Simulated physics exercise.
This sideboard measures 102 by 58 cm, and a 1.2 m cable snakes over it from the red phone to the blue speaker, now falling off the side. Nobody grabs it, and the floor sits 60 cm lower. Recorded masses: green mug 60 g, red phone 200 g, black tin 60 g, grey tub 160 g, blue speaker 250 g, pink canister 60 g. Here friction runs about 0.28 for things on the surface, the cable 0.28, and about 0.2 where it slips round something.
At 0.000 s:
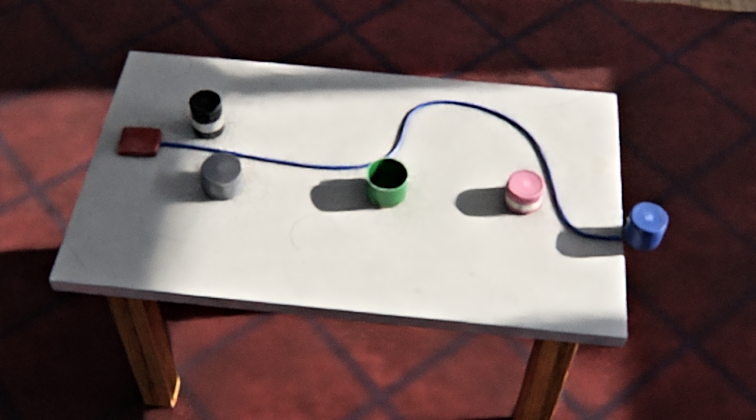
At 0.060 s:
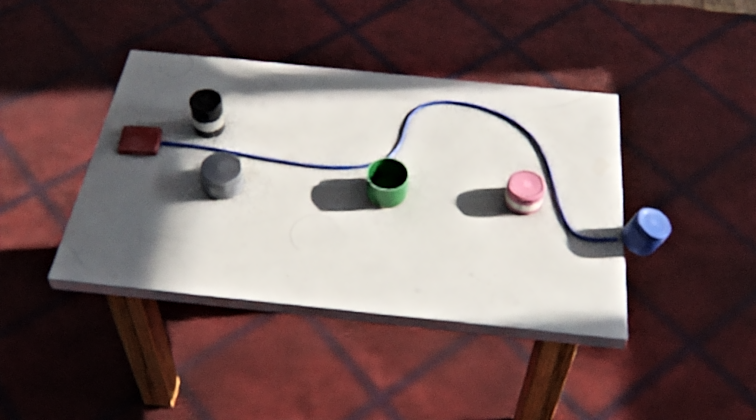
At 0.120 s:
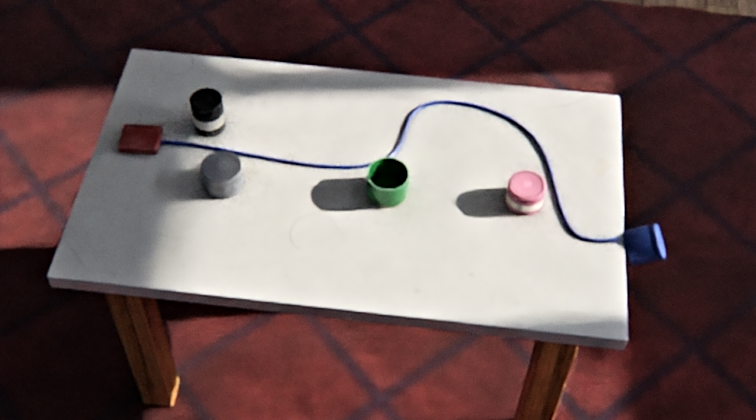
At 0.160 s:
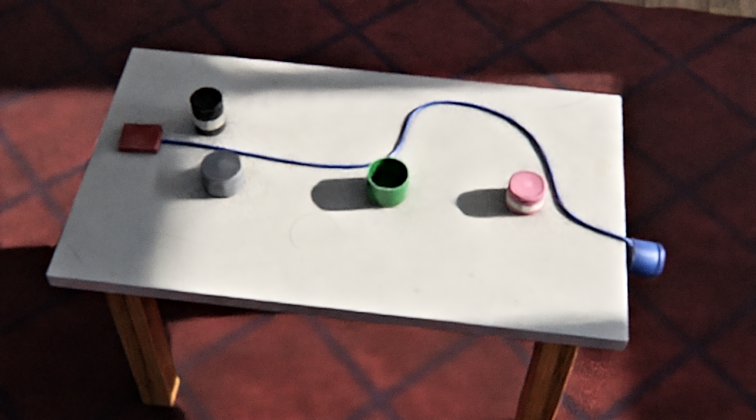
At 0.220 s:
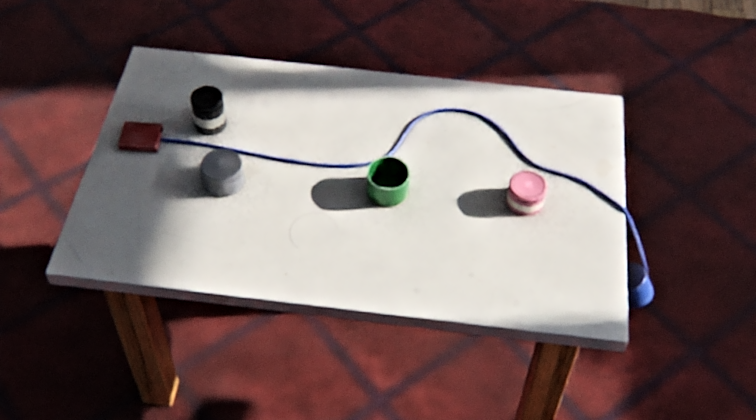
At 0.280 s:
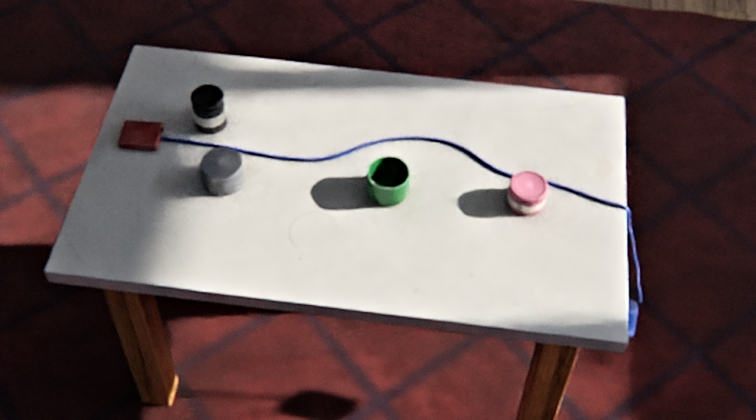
The blue speaker tipped over the table's right edge and dropped below it, pulling the blue cable straighter past the green mug and pink canister, while the red phone and the containers barely moved.
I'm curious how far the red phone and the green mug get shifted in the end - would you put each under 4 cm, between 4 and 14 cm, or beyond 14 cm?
One by one: The red phone is displaced greatly; the green mug is displaced slightly.
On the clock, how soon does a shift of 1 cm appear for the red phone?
The red phone gets there at 0.34 seconds.
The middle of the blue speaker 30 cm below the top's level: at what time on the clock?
Roughly 0.30 s.
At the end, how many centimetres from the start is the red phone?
The red phone ends up 50 cm from where it started.
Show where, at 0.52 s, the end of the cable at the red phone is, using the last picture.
Near (284, 156).
After 0.5 s, the cable's tail end at (284, 156); red phone 24 cm off its start, green mug 2 cm off its start, blue speaker over the edge.
After 0.7 s, the cable's tail end at (384, 152); red phone 43 cm off its start, green mug 2 cm off its start, blue speaker over the edge.
After 1.0 s, the cable's tail end at (416, 152); red phone 49 cm off its start at (395, 150), green mug 2 cm off its start at (389, 180), blue speaker over the edge.
After 1.2 s, the cable's tail end at (416, 152); red phone 49 cm off its start, green mug 2 cm off its start, blue speaker over the edge.
After 2.4 s, the cable's tail end at (416, 152); red phone 49 cm off its start at (395, 150), green mug 2 cm off its start at (389, 180), blue speaker over the edge, pink canister 11 cm off its start at (532, 233).
